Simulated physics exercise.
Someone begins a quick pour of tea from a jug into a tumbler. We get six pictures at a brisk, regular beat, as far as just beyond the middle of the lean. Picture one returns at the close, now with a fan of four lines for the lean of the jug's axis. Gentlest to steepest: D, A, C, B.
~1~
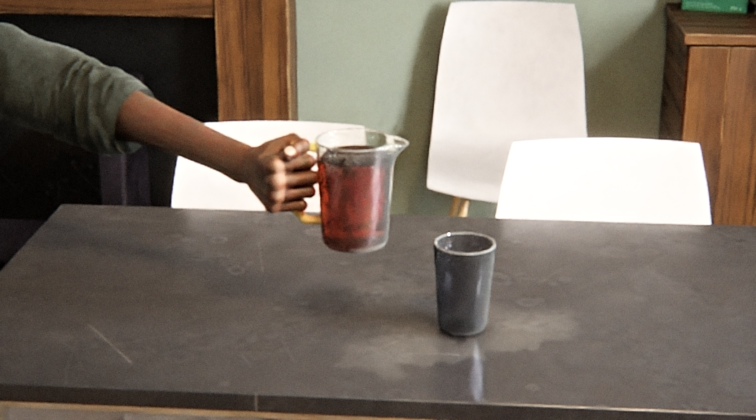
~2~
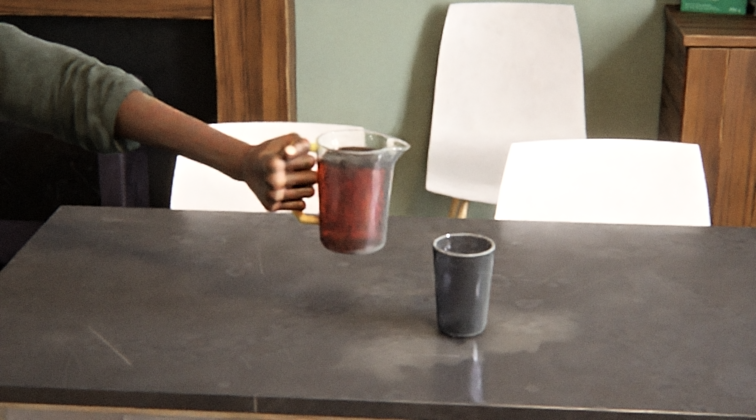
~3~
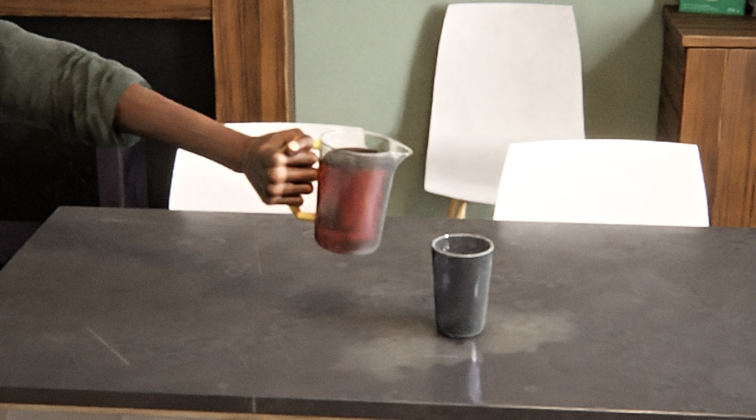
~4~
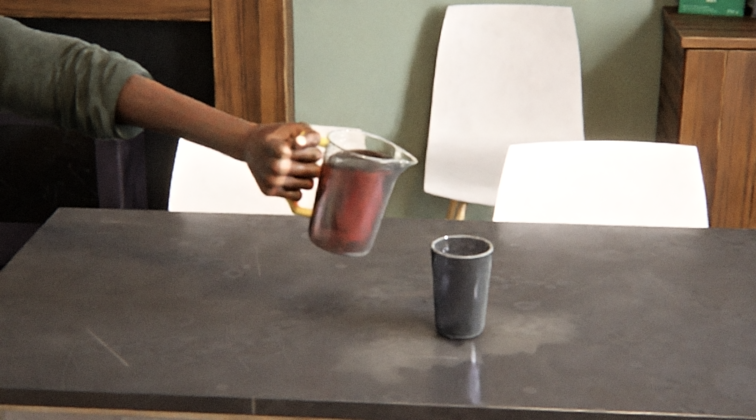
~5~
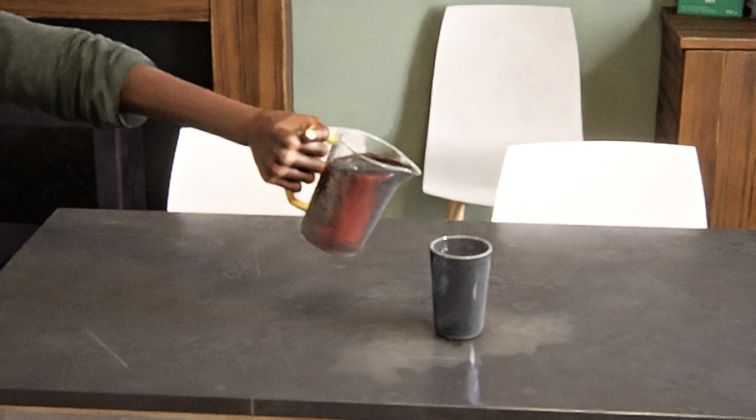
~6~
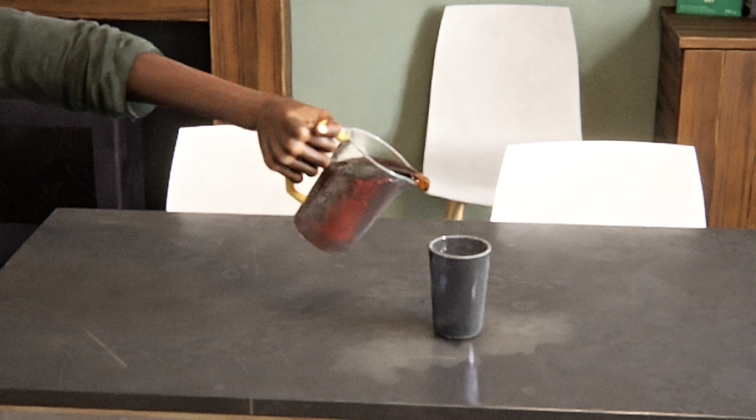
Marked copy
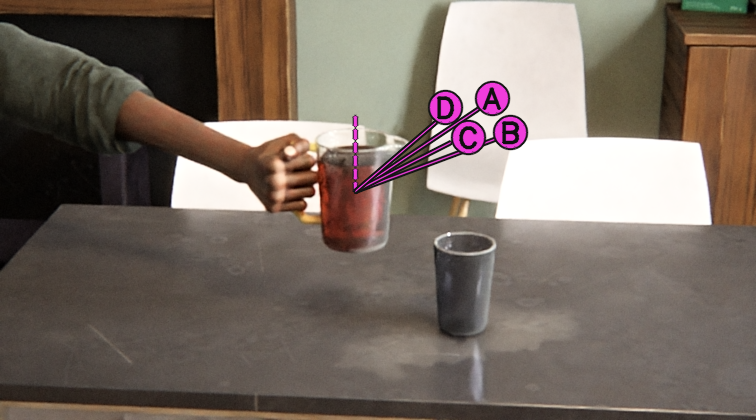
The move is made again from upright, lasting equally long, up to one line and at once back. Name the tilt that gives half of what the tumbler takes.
A is best.
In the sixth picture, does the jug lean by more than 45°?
No, it does not.
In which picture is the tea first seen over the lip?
Picture 6.
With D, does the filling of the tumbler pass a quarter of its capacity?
Yes.
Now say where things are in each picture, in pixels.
The first frame shows upright, lip at (407, 143); rim of the tumbler round (465, 242); nothing has left yet.
The second frame shows upright, lip at (408, 146); nothing has left yet.
The third frame shows tipped about 7°, lip at (411, 152); nothing has left yet.
The fourth frame shows tipped about 15°, lip at (416, 161); nothing has left yet.
The fifth frame shows tipped about 24°, lip at (420, 172); nothing has left yet.
The sixth frame shows tipped about 34°, lip at (422, 184); tea is over the lip, down to (426, 188).
In magenta, A at (478, 109); B at (495, 139); C at (450, 142); D at (435, 122).
With A, the tumbler ends with about 48 % of what it can hold.
With B, the tumbler ends with about 80 % of what it can hold.
With C, the tumbler ends with about 63 % of what it can hold.
With D, the tumbler ends with about 36 % of what it can hold.
